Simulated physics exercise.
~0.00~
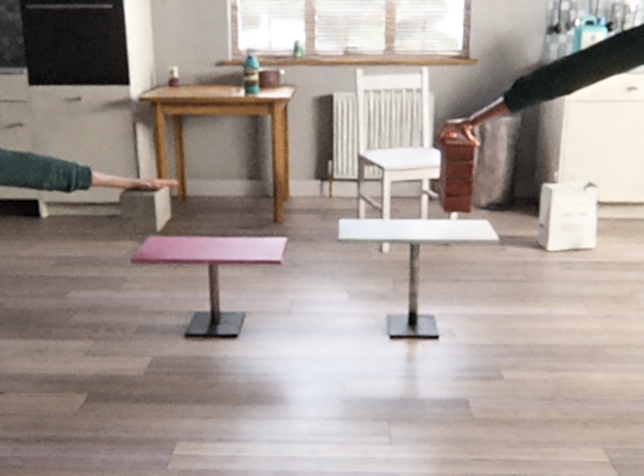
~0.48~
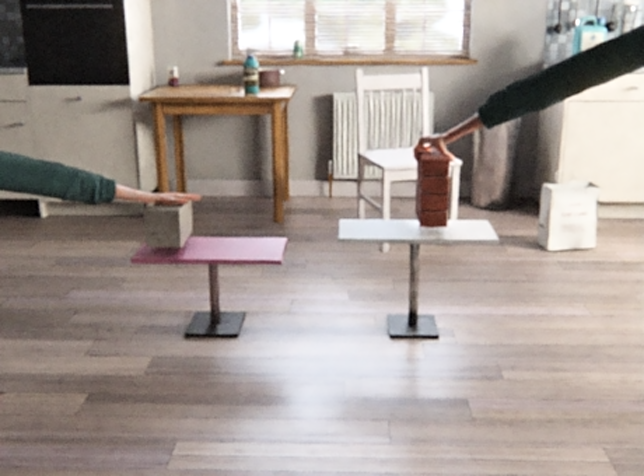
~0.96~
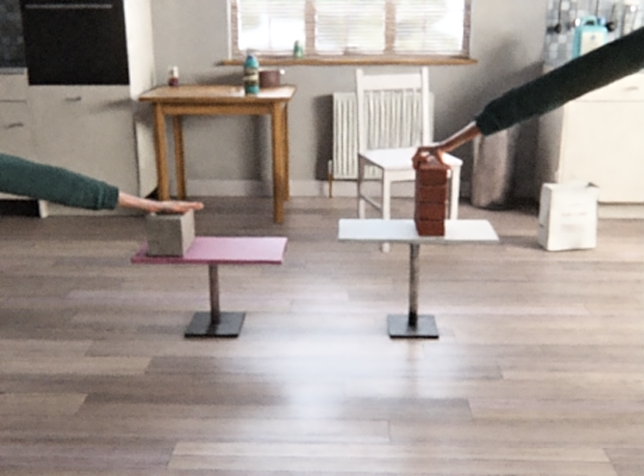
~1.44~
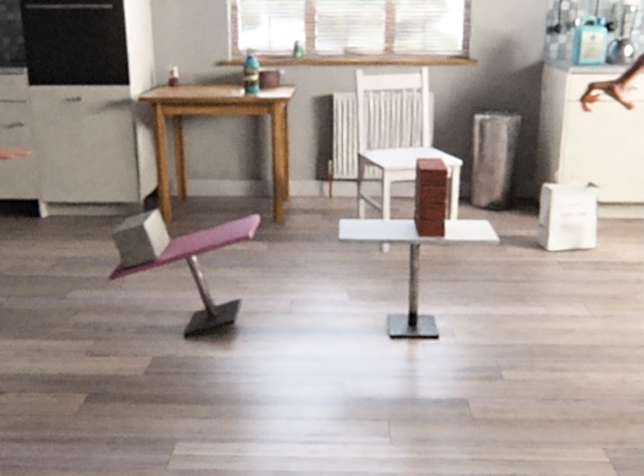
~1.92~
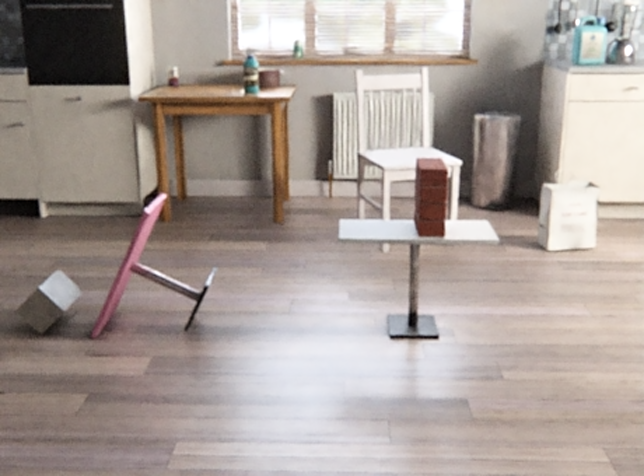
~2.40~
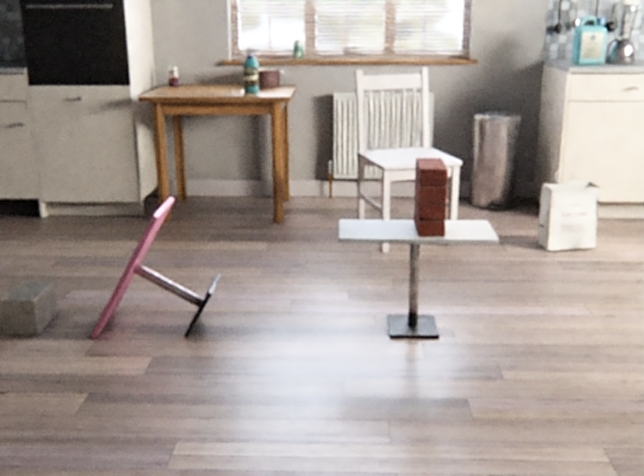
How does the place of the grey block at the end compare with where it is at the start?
At the start the grey block is held up under a hand, just to the left of the pink table. By the end it lies lower down and farther left, on the floor at the left edge of the view.
